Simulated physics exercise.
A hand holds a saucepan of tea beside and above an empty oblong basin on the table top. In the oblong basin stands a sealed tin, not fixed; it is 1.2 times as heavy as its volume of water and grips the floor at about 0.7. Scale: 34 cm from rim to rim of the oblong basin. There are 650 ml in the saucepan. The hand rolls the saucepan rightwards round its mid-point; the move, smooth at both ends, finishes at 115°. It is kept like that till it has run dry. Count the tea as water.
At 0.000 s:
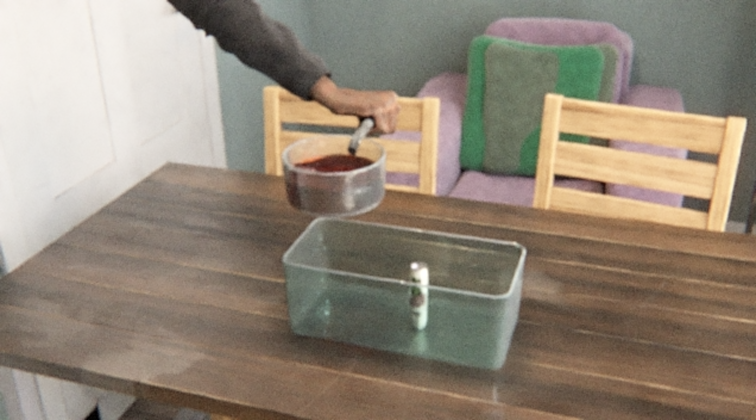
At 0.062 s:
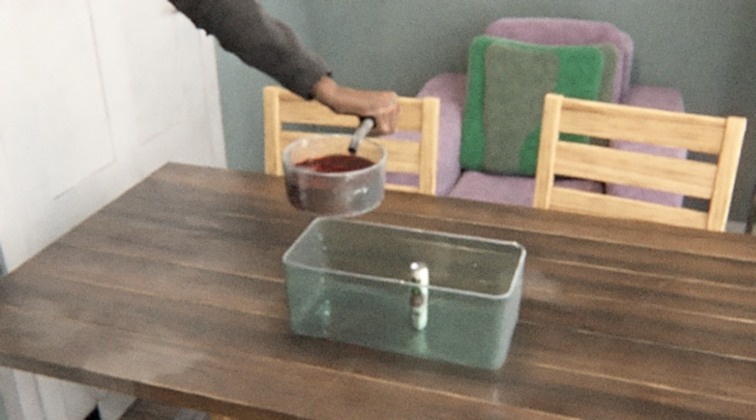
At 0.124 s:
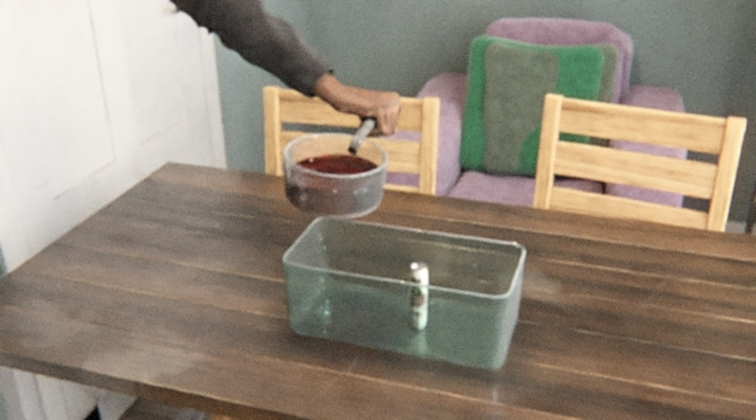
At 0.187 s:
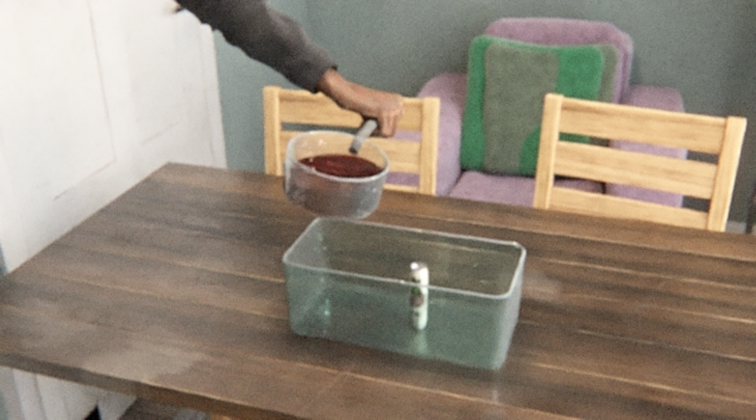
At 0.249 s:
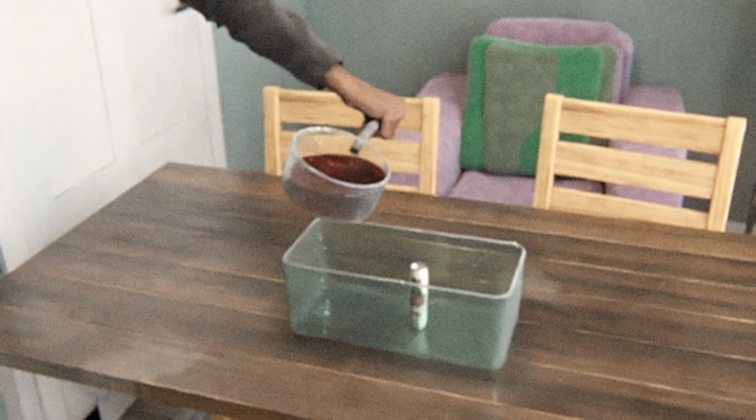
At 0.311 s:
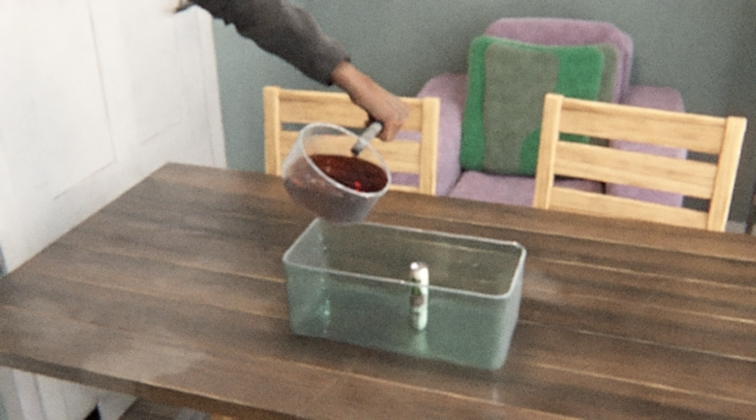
The clip opens on a hand holding a clear saucepan of dark red tea level above a wooden table, beside an empty oblong basin with a small tin showing. The hand barely tilts the pan at first, then rolls it steadily rightwards until it leans clearly, the tea shifting towards its right rim.
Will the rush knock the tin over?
The tin topples.
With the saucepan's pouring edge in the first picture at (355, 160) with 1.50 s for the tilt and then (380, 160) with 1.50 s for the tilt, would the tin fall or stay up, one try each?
First it keeps standing; then it stays up.
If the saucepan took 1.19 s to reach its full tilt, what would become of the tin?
Then it stays up.
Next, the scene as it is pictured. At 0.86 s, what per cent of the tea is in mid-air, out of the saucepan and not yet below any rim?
About 3 per cent.
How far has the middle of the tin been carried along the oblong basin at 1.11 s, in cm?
About 6 cm.
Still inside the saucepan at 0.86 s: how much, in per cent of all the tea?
Near 3 in a hundred.
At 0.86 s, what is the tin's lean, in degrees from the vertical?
It is at some 10°.
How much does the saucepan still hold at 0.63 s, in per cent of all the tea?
Near 26 in a hundred.
Then, 0.63 s in, the tilt is 95° and 26 per cent is still to pour; the tin stands where it began.
Then, 0.86 s in, the tilt is 115° and 3 per cent is still to pour; the tin leans 10°.
Then, 1.11 s in, the tilt is 115° and 0 per cent is still to pour; the tin leans 59°.
Then, 1.37 s in, the tilt is 115° and 0 per cent is still to pour; the tin lies on its side.
Finally, the tin lies on its side.
